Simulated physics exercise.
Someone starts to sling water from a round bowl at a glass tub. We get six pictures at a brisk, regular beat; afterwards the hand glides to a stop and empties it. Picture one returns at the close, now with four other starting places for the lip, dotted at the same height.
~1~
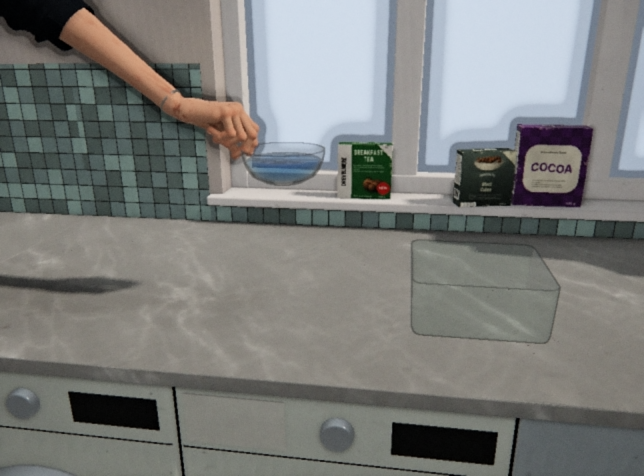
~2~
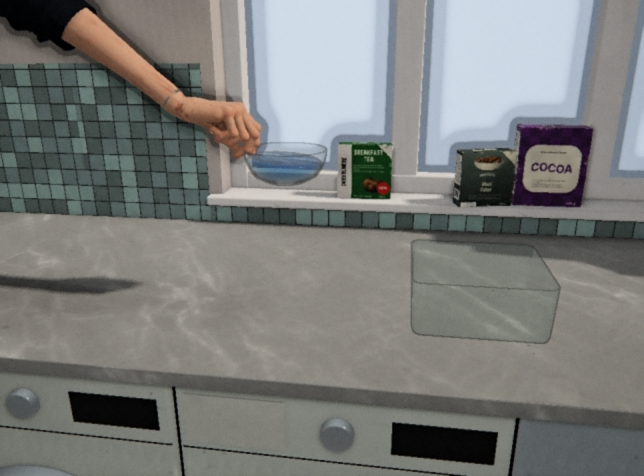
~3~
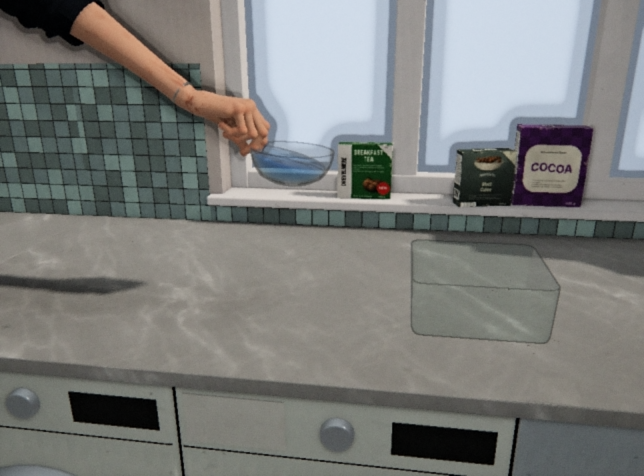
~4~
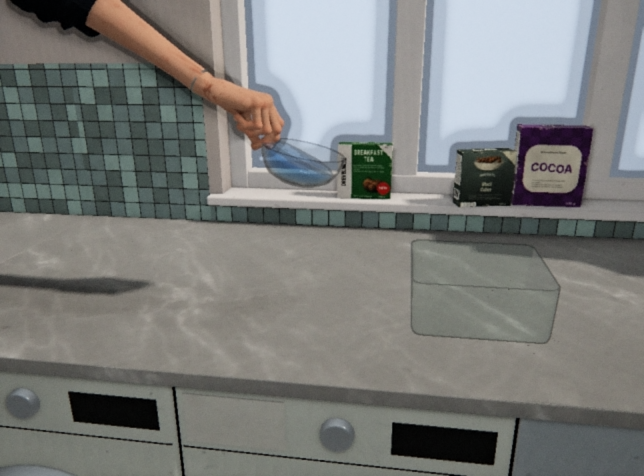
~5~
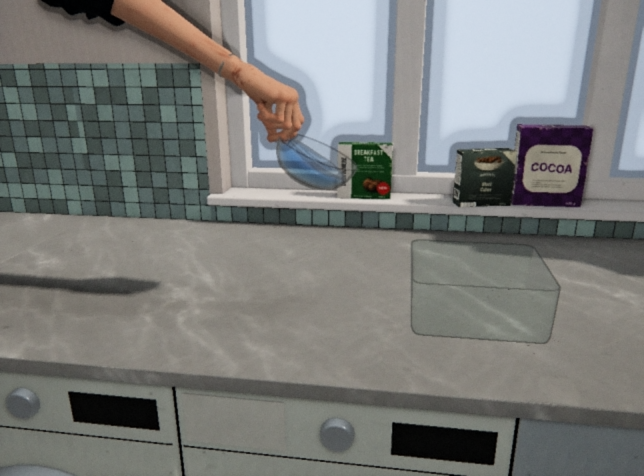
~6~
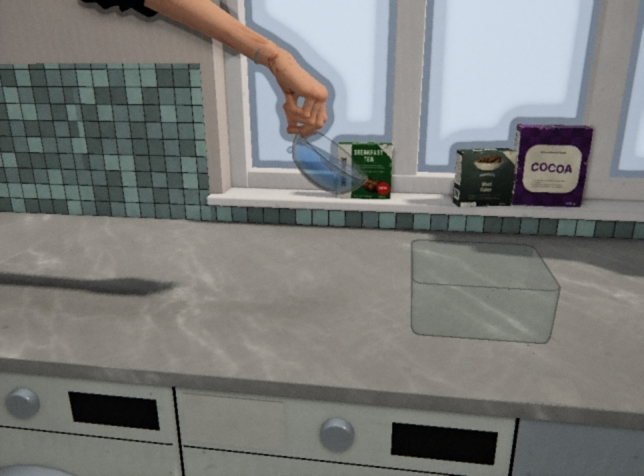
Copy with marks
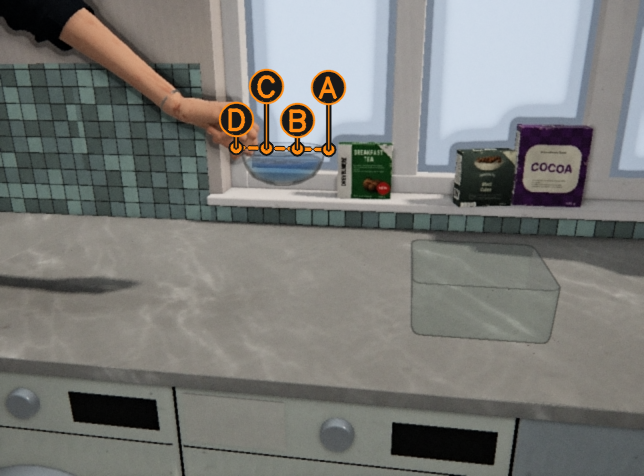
We see a hand holding a clear round bowl of bluish water near a windowsill lined with boxes, left of a glass tub on the counter; barely moving at first, the hand then shifts right, tilting the bowl steeply rightward.
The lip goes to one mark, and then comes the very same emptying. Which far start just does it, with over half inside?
Spot B.
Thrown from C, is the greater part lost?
Yes, that goes wrong.
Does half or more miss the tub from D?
Yes, that goes wrong.
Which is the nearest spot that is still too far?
It is C.
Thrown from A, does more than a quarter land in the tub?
Yes, it does.
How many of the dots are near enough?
Two of the four.
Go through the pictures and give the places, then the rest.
Upright, lip at (323, 149); tub from (410, 332) to (550, 342); nothing has left yet.
Upright, lip at (325, 149); nothing has left yet.
Tipped about 4°, lip at (333, 152); nothing has left yet.
Tipped about 12°, lip at (343, 158); water is over the rim, down to (270, 140).
Tipped about 24°, lip at (356, 167); nothing has left yet.
Tipped about 37°, lip at (367, 178); nothing has left yet.
On the marked copy, A at (328, 149); B at (297, 148); C at (266, 148); D at (236, 147).
With A, about 73 % lands in the tub, 8 % falls short and 19 % goes beside or beyond.
With B, about 65 % lands in the tub, 24 % falls short and 12 % goes beside or beyond.
With C, about 17 % lands in the tub, 80 % falls short and 3 % goes beside or beyond.
With D, about 0 % lands in the tub, 98 % falls short.
